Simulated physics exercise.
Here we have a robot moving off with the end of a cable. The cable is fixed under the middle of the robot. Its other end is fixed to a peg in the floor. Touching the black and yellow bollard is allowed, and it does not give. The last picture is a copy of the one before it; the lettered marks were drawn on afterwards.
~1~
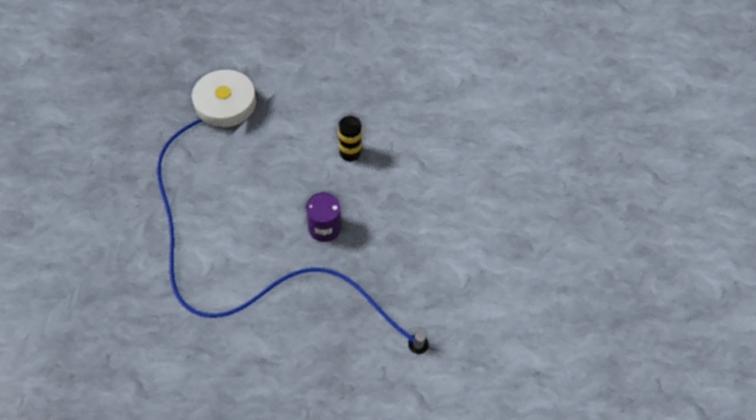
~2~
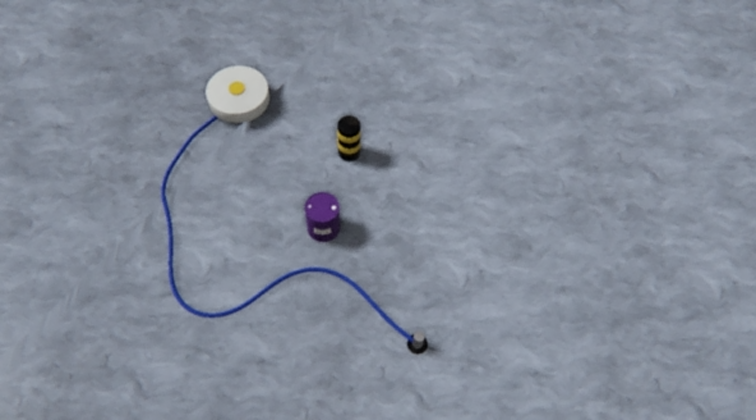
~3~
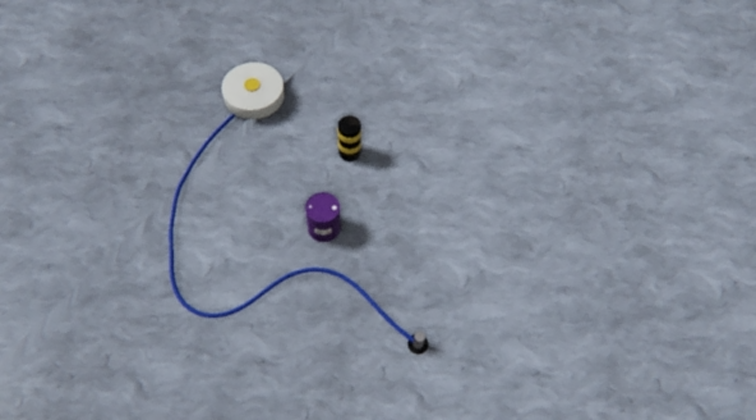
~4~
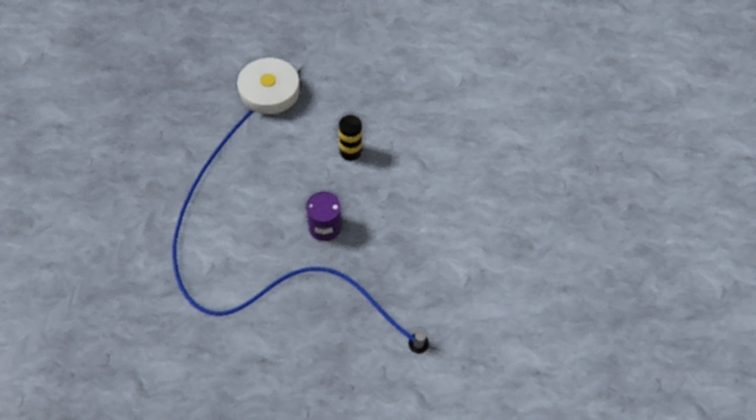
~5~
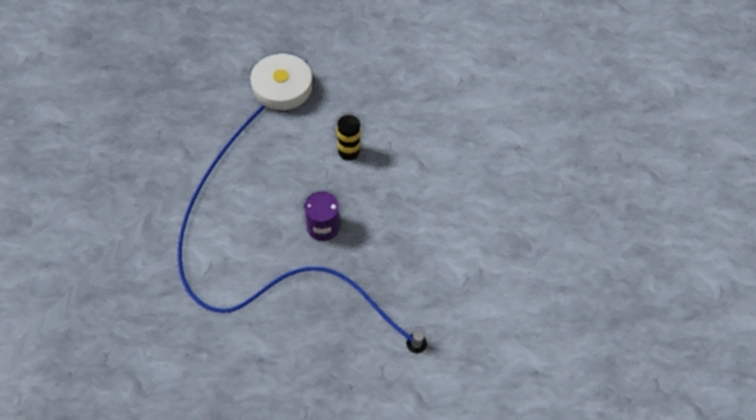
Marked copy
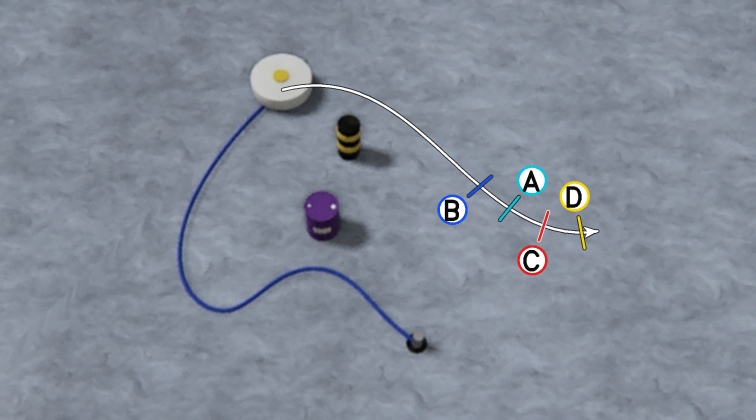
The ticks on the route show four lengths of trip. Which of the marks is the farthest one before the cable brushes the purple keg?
It can go as far as C.
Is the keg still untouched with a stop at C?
Yes.
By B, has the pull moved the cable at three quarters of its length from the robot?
No.
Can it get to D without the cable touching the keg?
No.
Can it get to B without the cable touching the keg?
Yes.
On the copy, A at (509, 208); B at (480, 186); C at (544, 226); D at (581, 233); the route from (283, 90) via (436, 146) to (597, 231).
On C. First, robot (383, 98), middle of the cable (213, 256).
Then, robot (465, 165), middle of the cable (254, 229).
Finally, robot (546, 220), middle of the cable (324, 170); only the bollard has been touched, if anything.
By contrast, A is safe but short; B is safe but short; D brings the cable against the keg.
